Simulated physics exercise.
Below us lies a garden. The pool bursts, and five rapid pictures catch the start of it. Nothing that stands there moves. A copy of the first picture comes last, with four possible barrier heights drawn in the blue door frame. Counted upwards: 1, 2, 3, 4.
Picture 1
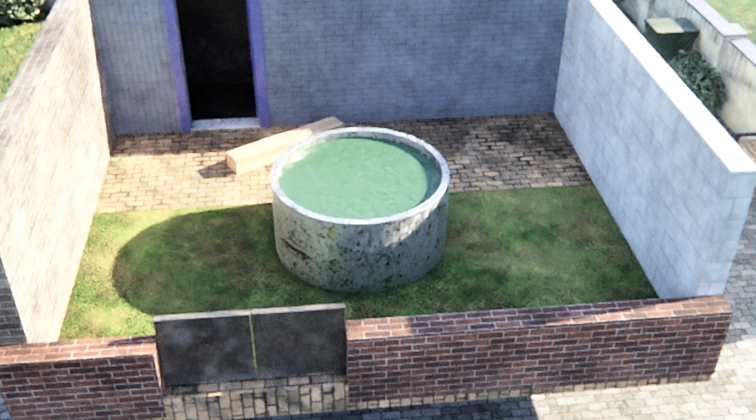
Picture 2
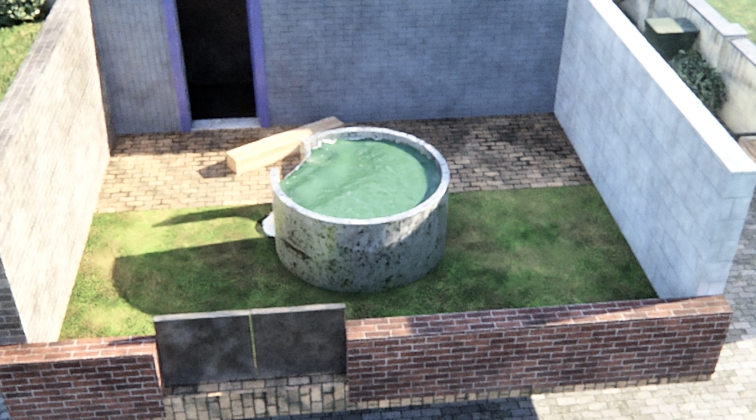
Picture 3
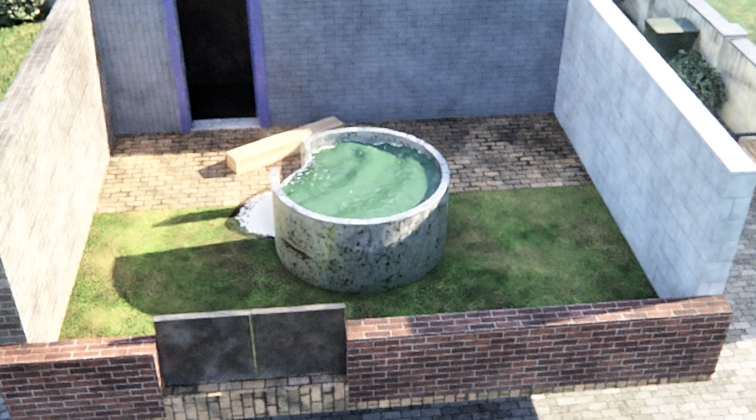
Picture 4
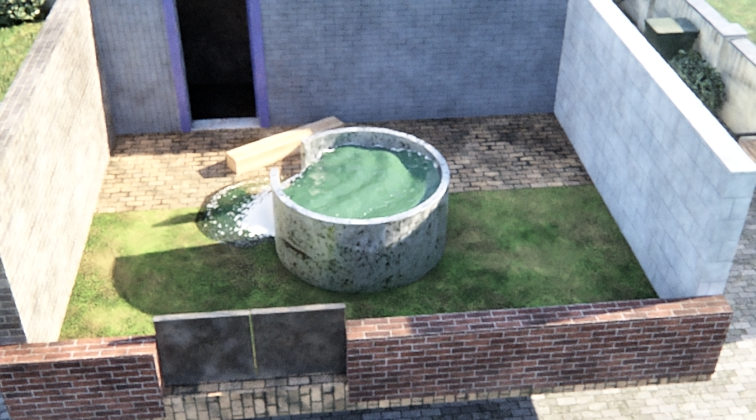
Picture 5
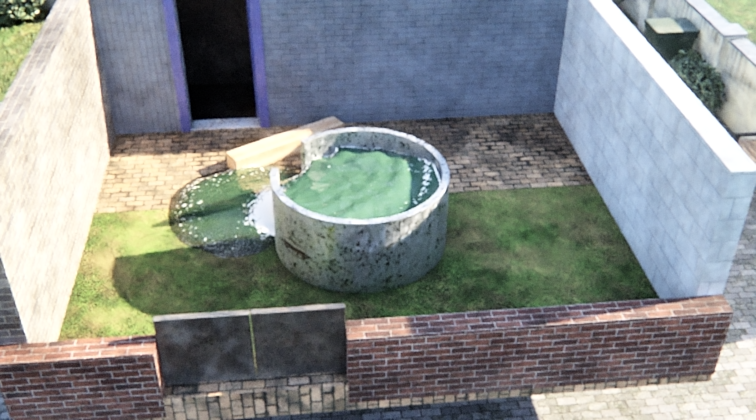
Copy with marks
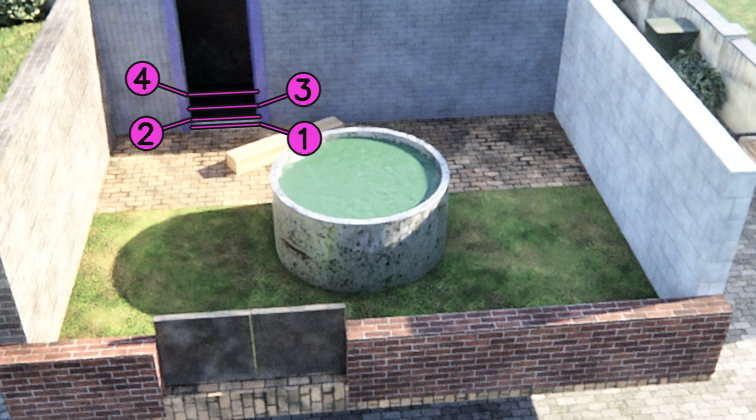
A small walled garden lies below, seen from above by a camera that stays still. A round, mottled grey pool of green water stands on the grass, with a pale wooden beam behind it to the left, a blue-framed doorway at the back and a dark shut gate in the low red brick wall. Water starts pouring from the pool's left side and spreads leftward across grass and paving, while the pool's surface ripples and sinks slightly.
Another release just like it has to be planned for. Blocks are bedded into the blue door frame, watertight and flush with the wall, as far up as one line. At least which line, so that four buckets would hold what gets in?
The limit is 2.
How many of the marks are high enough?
Three of them.
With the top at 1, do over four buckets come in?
Yes.
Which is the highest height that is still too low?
Height 1.
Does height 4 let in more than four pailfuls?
No, that is safe.
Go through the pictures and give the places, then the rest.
Water in the pool at rest, its middle at (360, 178); foot of the blue doorway at (226, 129); shut gate at (251, 323), in the first frame.
Water covers 1 % of the ground, its front hidden from here, in the second frame.
Front seen at (234, 220), 2 % of the ground wet, in the third frame.
Front seen at (220, 191), 5 % of the ground wet, in the fourth frame.
Front seen at (190, 184), 9 % of the ground wet, in the fifth frame.
On the marked copy, 1 at (226, 125); 2 at (225, 118); 3 at (224, 107); 4 at (222, 93); from the bottom up 1, 2, 3, 4.
With 1, about 14 bucketfuls get in.
With 2, a splash gets over, under a bucket.
With 3, nothing gets over.
With 4, nothing gets over.
